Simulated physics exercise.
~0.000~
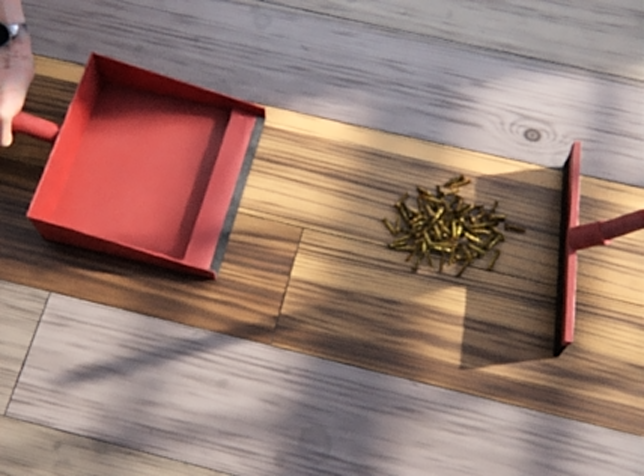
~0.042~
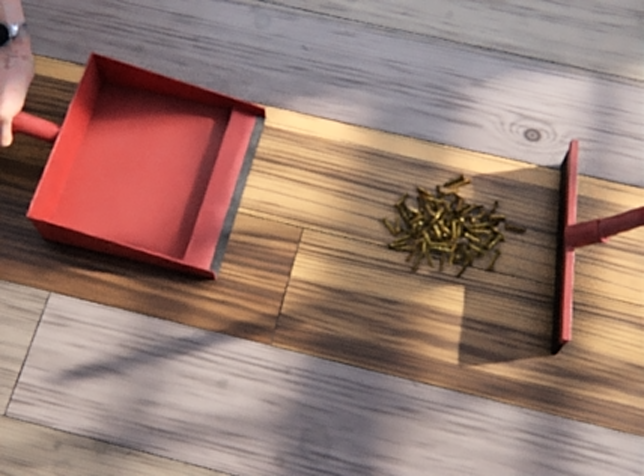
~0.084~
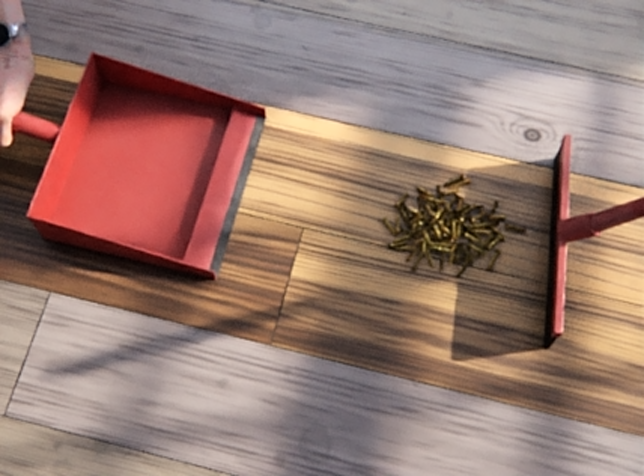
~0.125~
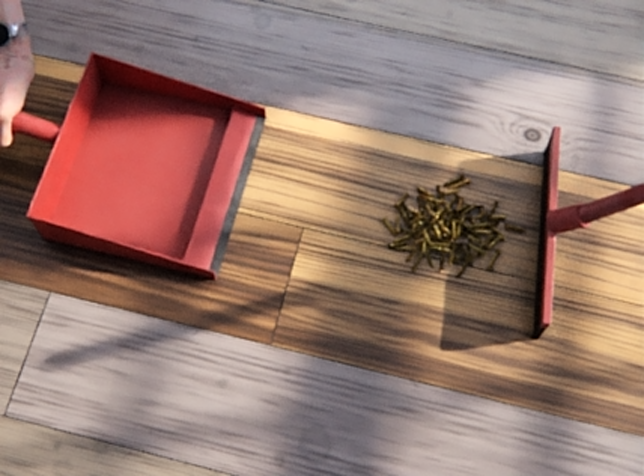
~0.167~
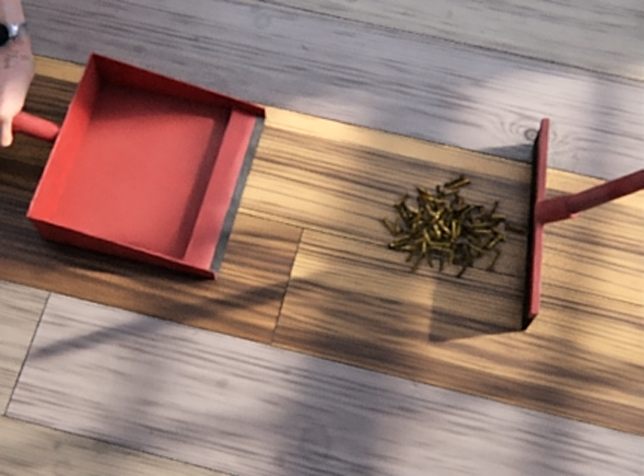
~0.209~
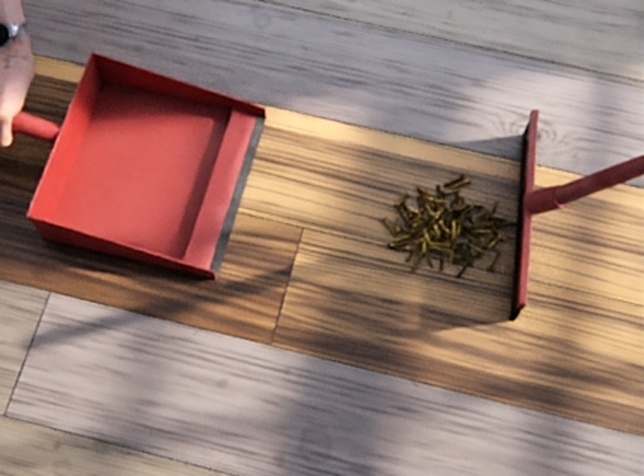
At the start, a hand holds a red dustpan on the left of a wooden floor, with a pile of brass-coloured screws between it and a red blade on the right. The blade then slides steadily left to the pile's right edge, while the pan stays still and the pile barely changes.
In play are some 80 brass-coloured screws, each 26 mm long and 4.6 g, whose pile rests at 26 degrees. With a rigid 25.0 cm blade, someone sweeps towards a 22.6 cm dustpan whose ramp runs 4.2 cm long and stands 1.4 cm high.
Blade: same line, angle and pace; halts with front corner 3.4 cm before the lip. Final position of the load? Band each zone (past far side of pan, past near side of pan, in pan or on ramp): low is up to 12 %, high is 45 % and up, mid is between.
Far side mid, near side low, pan low.
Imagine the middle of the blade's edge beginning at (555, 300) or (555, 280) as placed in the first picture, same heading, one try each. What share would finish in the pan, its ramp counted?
Roughly 0 % and 0 %.
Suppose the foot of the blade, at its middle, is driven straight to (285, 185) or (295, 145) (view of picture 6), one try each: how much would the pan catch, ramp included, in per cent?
Some 5 in a hundred and 0 in a hundred.
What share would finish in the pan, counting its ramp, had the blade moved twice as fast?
I'd put it at close to 0 per cent.
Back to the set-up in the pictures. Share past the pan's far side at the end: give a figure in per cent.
I'd put it near 20 percent.
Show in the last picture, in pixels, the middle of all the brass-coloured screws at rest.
Somewhere near (323, 180) in the last picture.
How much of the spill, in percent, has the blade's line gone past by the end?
I'd say close to 55 per cent.
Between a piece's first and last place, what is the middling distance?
I'd say near 14 cm.
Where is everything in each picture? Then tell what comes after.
Blade from (567, 341) to (575, 149), moved 0.0 cm, 0 of the pieces shifted so far; middle of the pieces at (448, 222); pan at (143, 173), in the first frame.
Blade from (564, 339) to (573, 147), moved 0.4 cm, 0 of the pieces shifted so far; middle of the pieces at (448, 222), in the second frame.
Blade from (556, 333) to (566, 142), moved 1.4 cm, 0 of the pieces shifted so far; middle of the pieces at (448, 222), in the third frame.
Blade from (545, 323) to (555, 133), moved 3.0 cm, 0 of the pieces shifted so far; middle of the pieces at (448, 222), in the fourth frame.
Blade from (533, 313) to (544, 125), moved 4.7 cm, 0 of the pieces shifted so far; middle of the pieces at (448, 222), in the fifth frame.
Blade from (521, 304) to (533, 117), moved 6.4 cm, 1 of the pieces shifted so far; middle of the pieces at (448, 222); pan at (143, 173). Its pace works out near 0.40 m/s, heading 29 degrees away from the viewer's side, in the sixth frame.
Then, at 0.60 s, middle of the blade 20 cm from the lip; 0 % over the lip, far side 5 %, near side 0 %.
After 0.87 s, middle of the blade 11 cm from the lip; 0 % over the lip, far side 15 %, near side 0 %.
After 1.23 s, middle of the blade 5 cm from the lip; 0 % over the lip, far side 20 %, near side 0 %.
At rest (1.6 s), far side 20 %, near side 0 %, pan 0 %, in front of the lip or behind the blade 80 %.
